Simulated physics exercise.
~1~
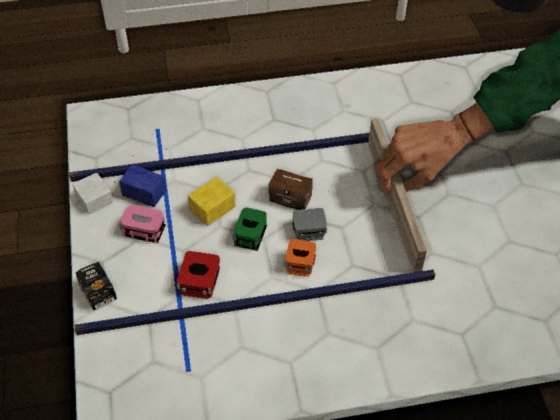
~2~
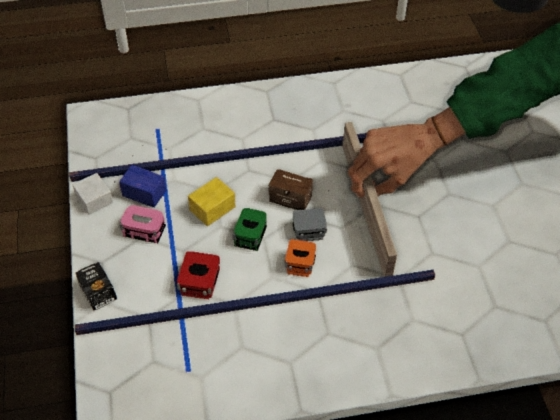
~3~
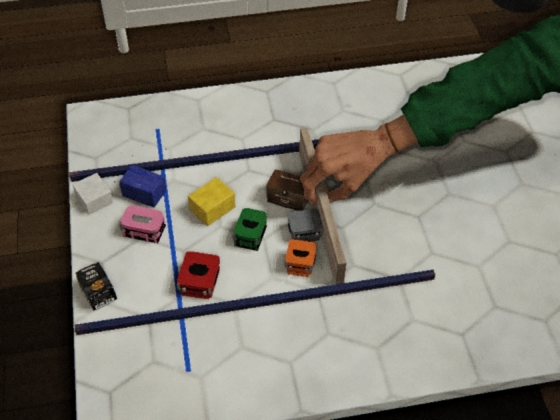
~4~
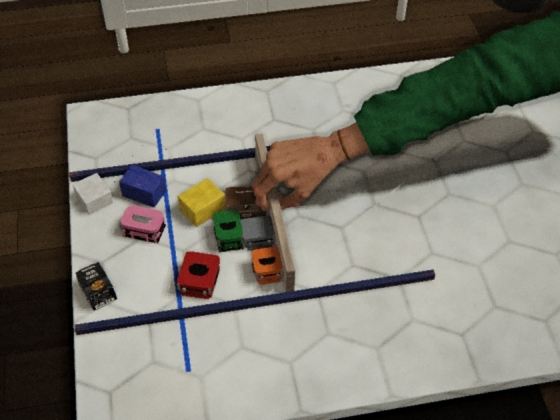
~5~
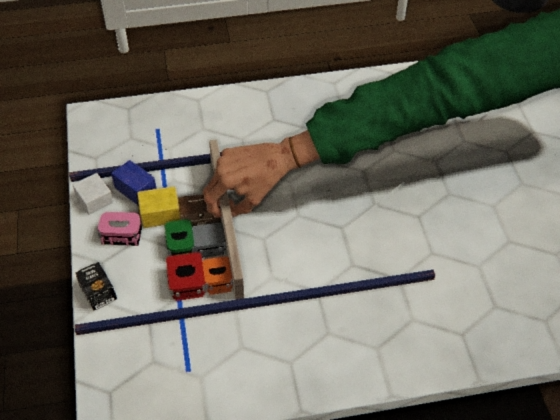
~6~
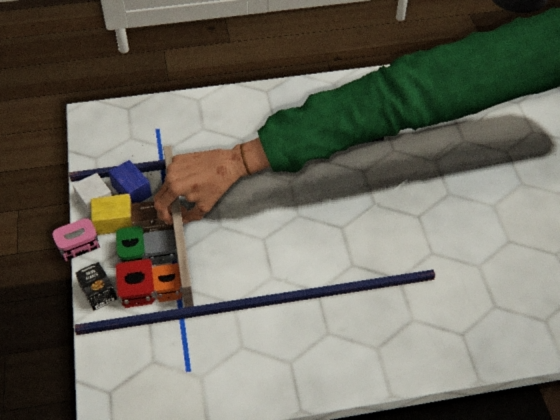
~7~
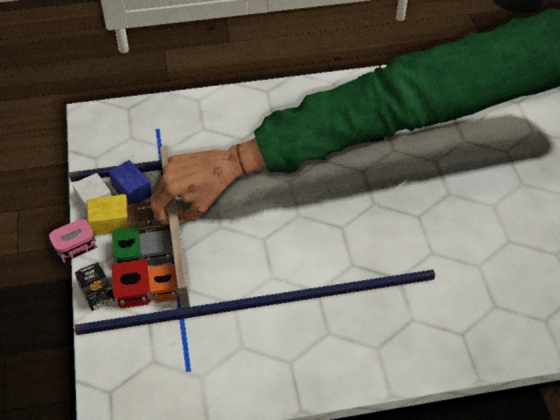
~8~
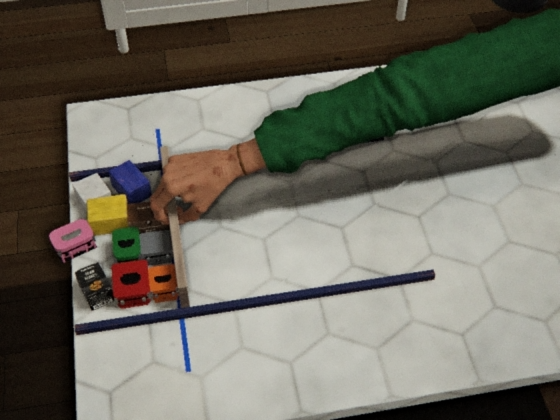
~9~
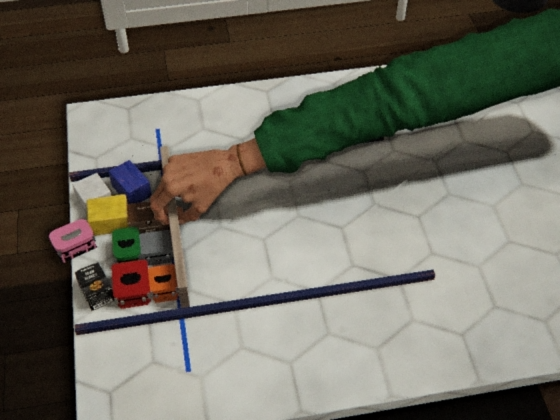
A hand in a green sleeve slid an upright board left along a channel, sweeping small colorful cases and boxes together toward the table's end, then stopped at the blue tape with the pink case overhanging the edge and nothing fallen off.
